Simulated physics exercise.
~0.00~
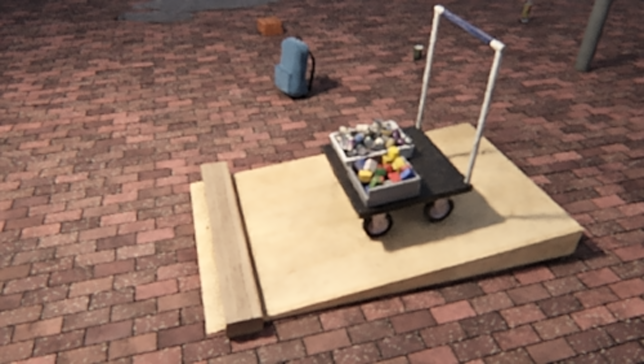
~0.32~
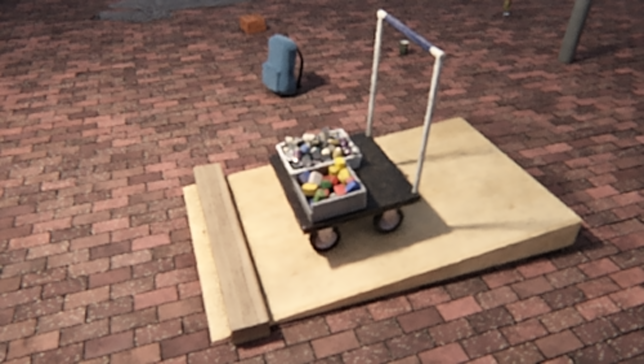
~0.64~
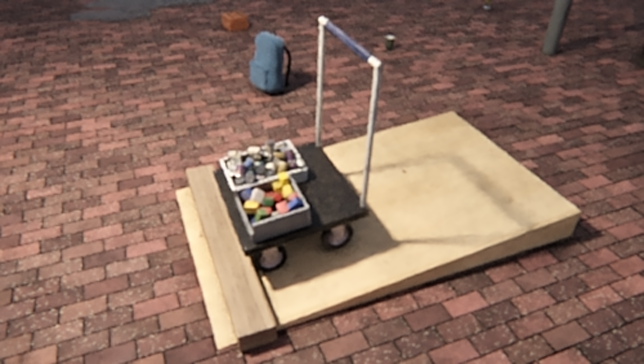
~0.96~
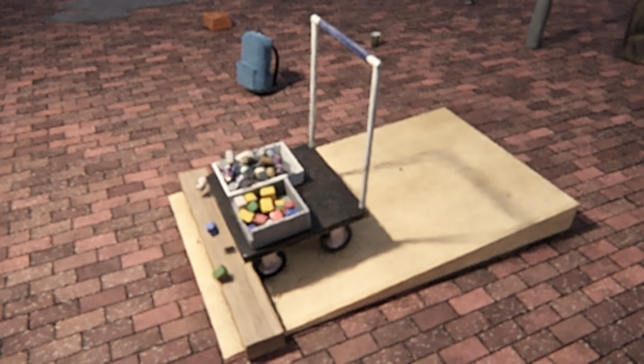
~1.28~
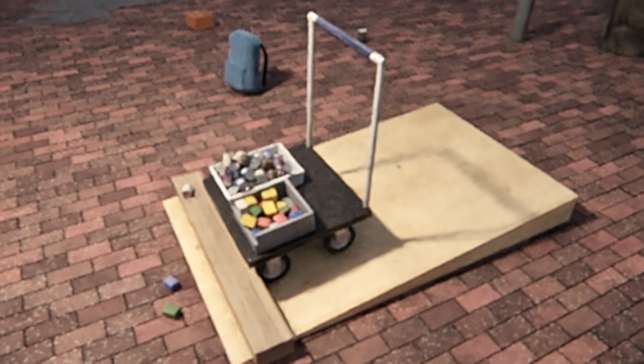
On a brick-paved square, a flat cart carrying a grey basket of toy bricks and a white basket of small tins rolled left down a wooden ramp and stopped at the kerb, and a few pieces tumbled out, two ending on the paving.
